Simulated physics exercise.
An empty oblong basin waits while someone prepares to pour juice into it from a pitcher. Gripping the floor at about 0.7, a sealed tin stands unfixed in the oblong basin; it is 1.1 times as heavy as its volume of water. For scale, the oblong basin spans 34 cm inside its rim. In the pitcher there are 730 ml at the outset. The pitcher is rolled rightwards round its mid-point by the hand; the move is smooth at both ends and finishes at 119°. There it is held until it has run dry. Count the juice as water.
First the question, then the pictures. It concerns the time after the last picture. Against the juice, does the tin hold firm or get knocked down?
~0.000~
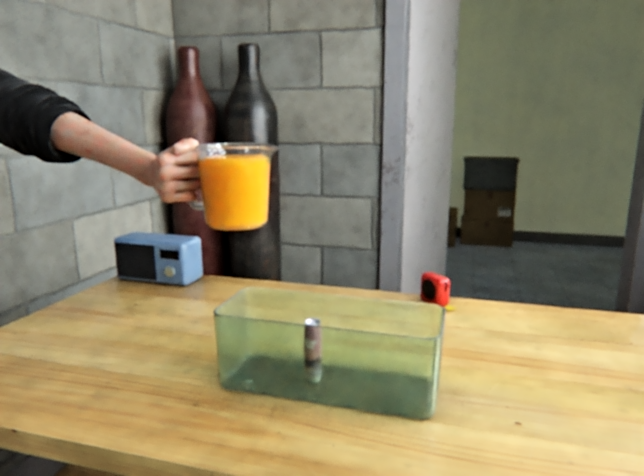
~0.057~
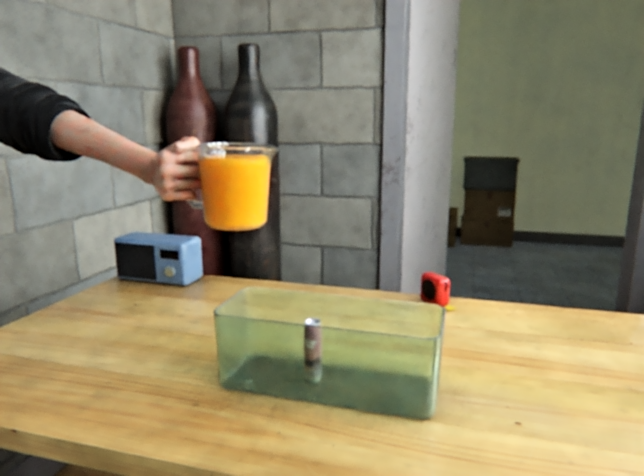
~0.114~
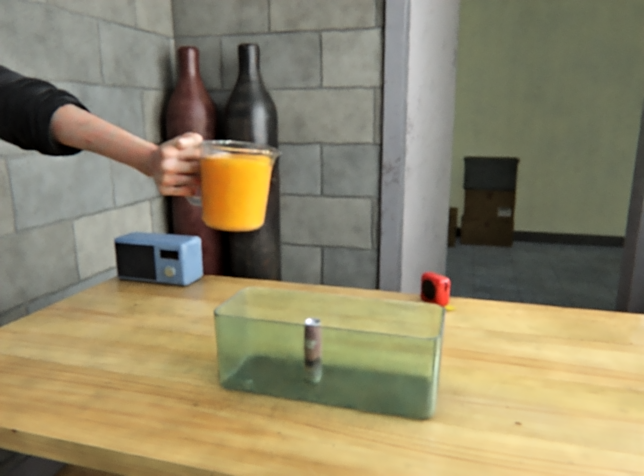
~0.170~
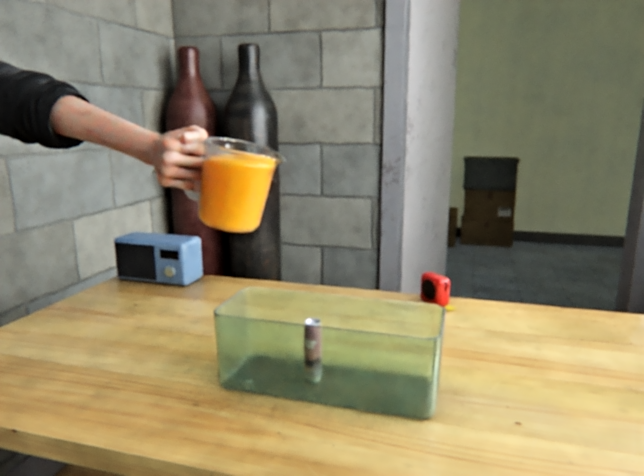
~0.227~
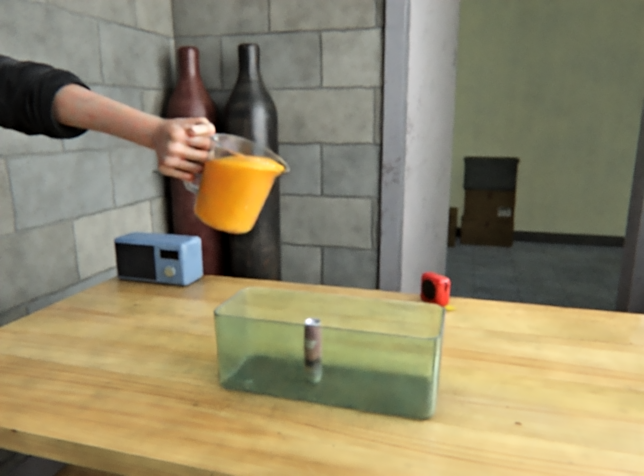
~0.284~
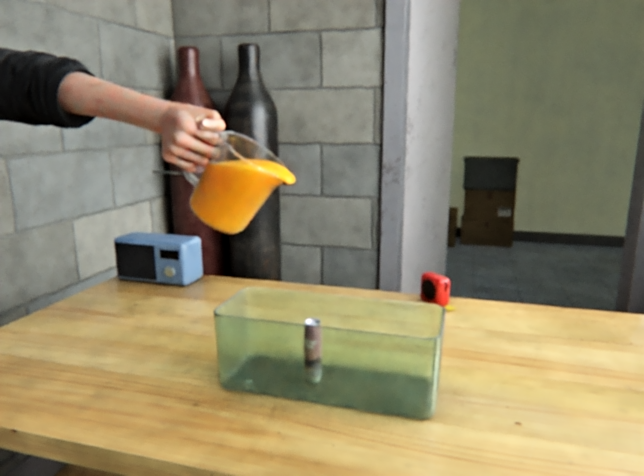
It gets knocked down.
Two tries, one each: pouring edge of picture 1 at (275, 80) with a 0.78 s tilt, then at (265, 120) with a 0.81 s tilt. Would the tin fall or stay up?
The tin stays vertical the first time and overturns the second time.
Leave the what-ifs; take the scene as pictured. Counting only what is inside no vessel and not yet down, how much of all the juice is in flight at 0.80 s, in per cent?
12 per cent or so.
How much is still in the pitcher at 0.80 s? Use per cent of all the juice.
5 per cent or thereabouts.
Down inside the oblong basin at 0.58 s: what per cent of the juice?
Fraction in basin: Approx. 20%.
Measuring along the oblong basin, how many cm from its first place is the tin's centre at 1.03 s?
Near 5 cm of travel.
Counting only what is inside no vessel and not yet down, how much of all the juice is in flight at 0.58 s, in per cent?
Estimate: About 34 % of all of it.
Then, 0.58 s in, the tilt is 101° and 47 per cent is still to pour; the tin stands where it began.
Then, 0.80 s in, the tilt is 119° and 5 per cent is still to pour; the tin stands where it began.
Then, 1.03 s in, the tilt is 119° and 0 per cent is still to pour; the tin leans 32°.
Then, 1.28 s in, the tilt is 119° and 0 per cent is still to pour; the tin lies on its side.
Finally, the tin lies on its side.
